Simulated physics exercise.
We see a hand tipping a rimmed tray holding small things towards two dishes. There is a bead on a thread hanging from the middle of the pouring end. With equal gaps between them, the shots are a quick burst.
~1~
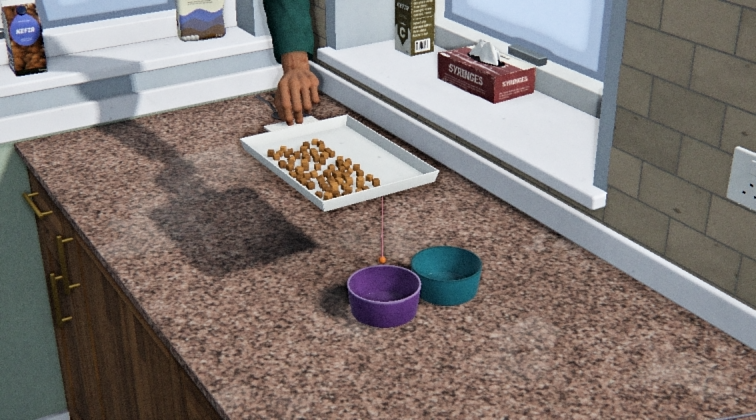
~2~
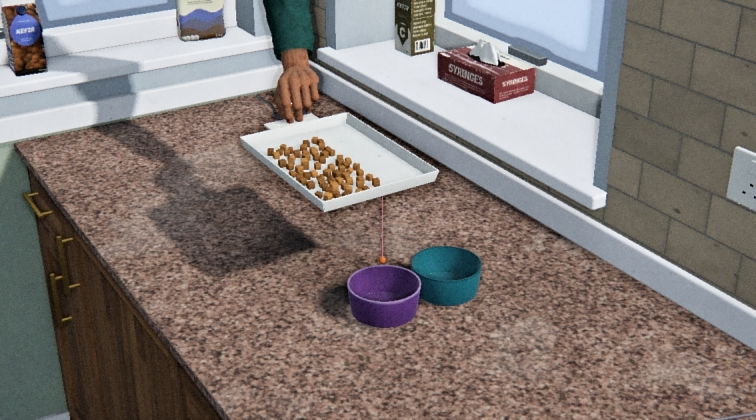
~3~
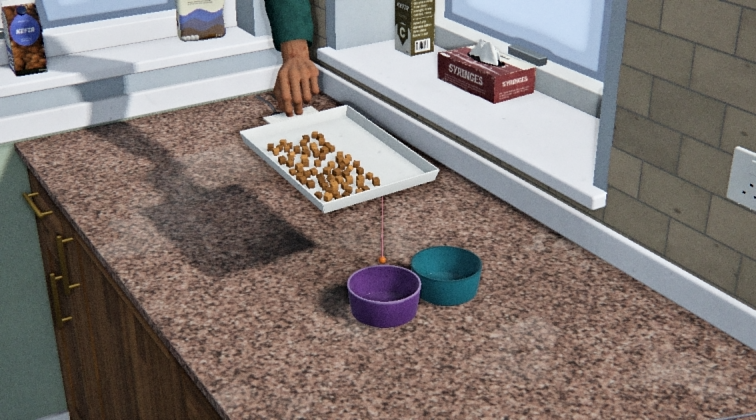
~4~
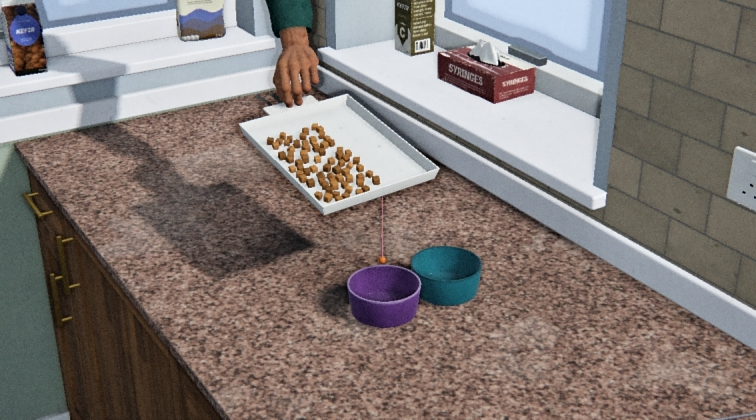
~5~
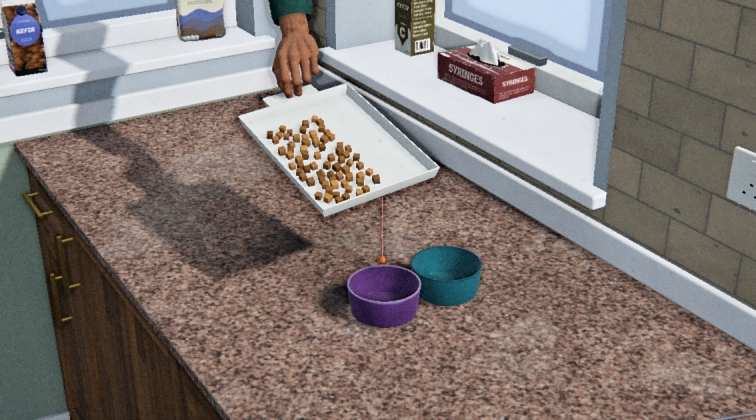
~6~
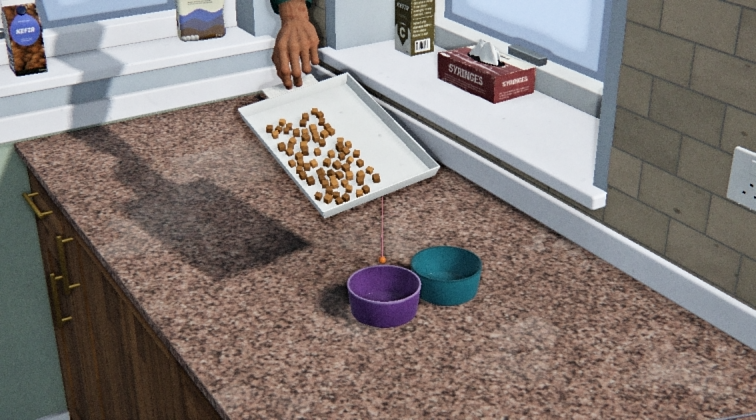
A hand gradually tilts a white tray of brown cubes above purple and teal bowls.
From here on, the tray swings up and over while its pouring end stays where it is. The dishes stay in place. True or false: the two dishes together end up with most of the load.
False.
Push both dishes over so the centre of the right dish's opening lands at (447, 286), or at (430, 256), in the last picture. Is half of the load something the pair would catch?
Result, first setup: The minor share; second setup: The minor share.
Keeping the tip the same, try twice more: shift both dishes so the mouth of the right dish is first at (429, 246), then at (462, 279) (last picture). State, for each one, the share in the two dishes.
0 %, then 0 %.
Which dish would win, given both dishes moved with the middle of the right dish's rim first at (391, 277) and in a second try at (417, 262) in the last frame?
The dish at left, then the dish at left.
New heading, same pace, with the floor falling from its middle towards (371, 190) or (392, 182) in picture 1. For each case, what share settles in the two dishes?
The first try gives close to 50 per cent, the second close to 80 per cent.
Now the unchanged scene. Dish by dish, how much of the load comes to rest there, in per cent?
Left dish: 20 %, right dish: 0 %.
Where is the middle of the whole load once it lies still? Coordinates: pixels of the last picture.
Around (332, 330), give or take.
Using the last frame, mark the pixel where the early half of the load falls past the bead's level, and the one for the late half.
Near (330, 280) and later near (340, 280).
Just after the last frame, tray tipped steeply; every one on the tray.
A moment on, tray tipped past a quarter turn; almost all on the tray; just a few in the air.
Further on, tray tipped past a quarter turn; roughly a quarter in the left dish; the larger part outside both.
When it is over, tray tipped past a quarter turn; roughly a quarter in the left dish; not one in the right dish; the larger part outside both.
